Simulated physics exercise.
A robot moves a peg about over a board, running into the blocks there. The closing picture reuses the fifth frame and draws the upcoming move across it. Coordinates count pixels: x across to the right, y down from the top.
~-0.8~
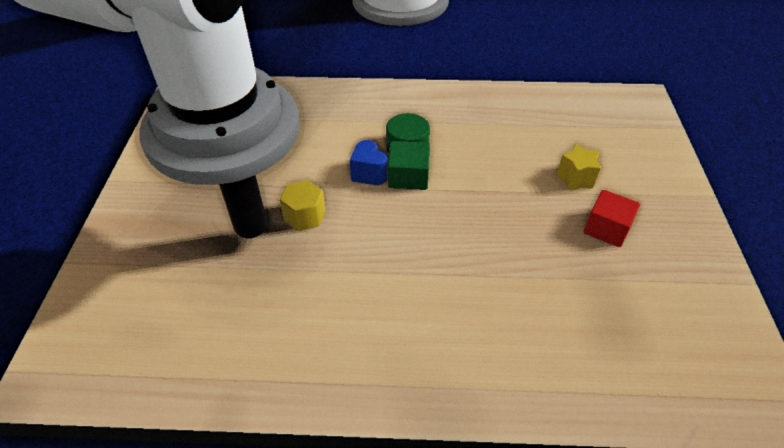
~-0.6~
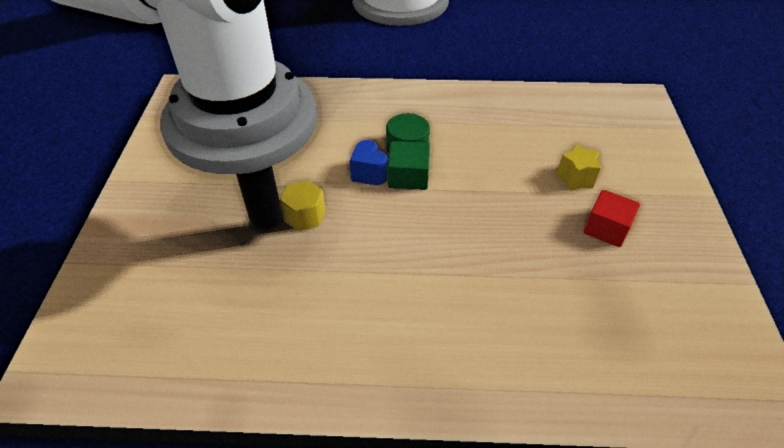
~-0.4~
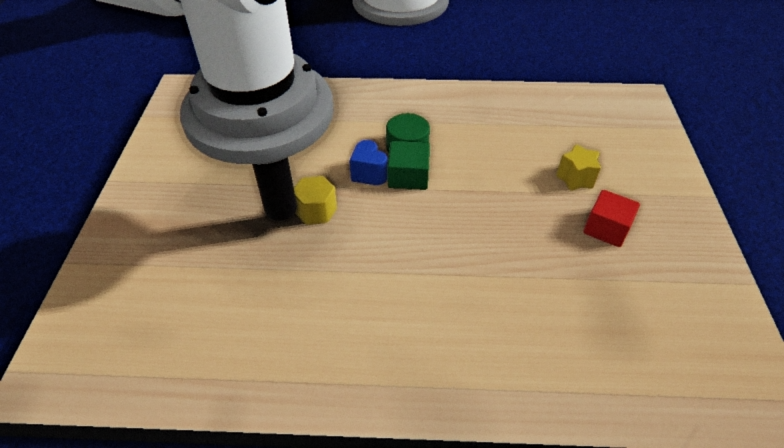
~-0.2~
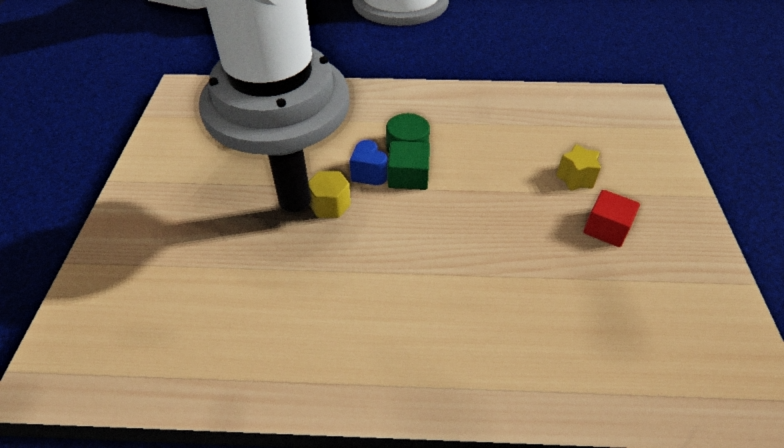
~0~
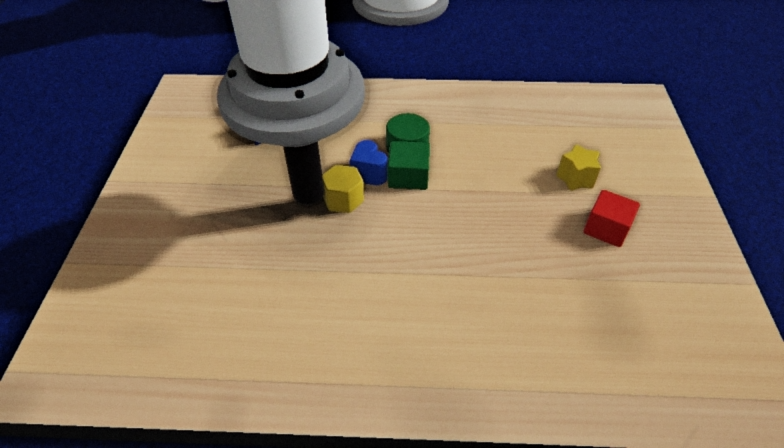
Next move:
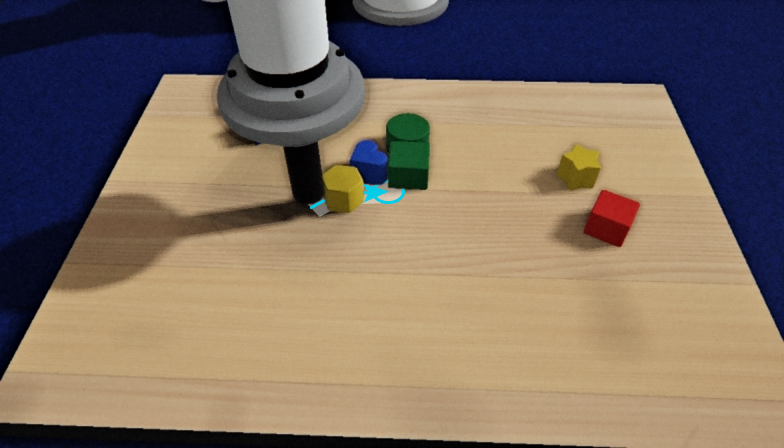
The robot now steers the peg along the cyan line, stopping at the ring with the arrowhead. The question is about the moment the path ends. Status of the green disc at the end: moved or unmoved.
By the last moment of the path, the green disc has stayed put.
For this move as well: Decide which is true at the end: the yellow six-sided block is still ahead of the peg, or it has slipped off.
My answer is that the yellow six-sided block is still ahead.
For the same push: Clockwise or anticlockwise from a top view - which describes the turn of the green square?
Looking down: Anticlockwise.
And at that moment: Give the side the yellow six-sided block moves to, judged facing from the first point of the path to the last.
Toward the right.
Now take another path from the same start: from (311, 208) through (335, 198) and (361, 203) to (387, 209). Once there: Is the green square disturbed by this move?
The green square changes place.
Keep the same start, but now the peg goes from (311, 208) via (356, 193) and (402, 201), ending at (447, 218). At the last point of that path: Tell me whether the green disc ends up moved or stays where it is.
The answer is that it remains undisturbed.
Drawn move, from (311, 208) via (335, 196) and (361, 193), ending at (388, 192).
What follows on the original path. Halfway along, peg (348, 181); yellow six-sided block (382, 172), turned 15° clockwise; blue heart (373, 146); green square (418, 153), turned 15° anticlockwise.
At the end, peg (388, 179); yellow six-sided block (422, 177), turned 25° clockwise; blue heart (373, 146); green disc still; green square (439, 152), turned 70° anticlockwise.
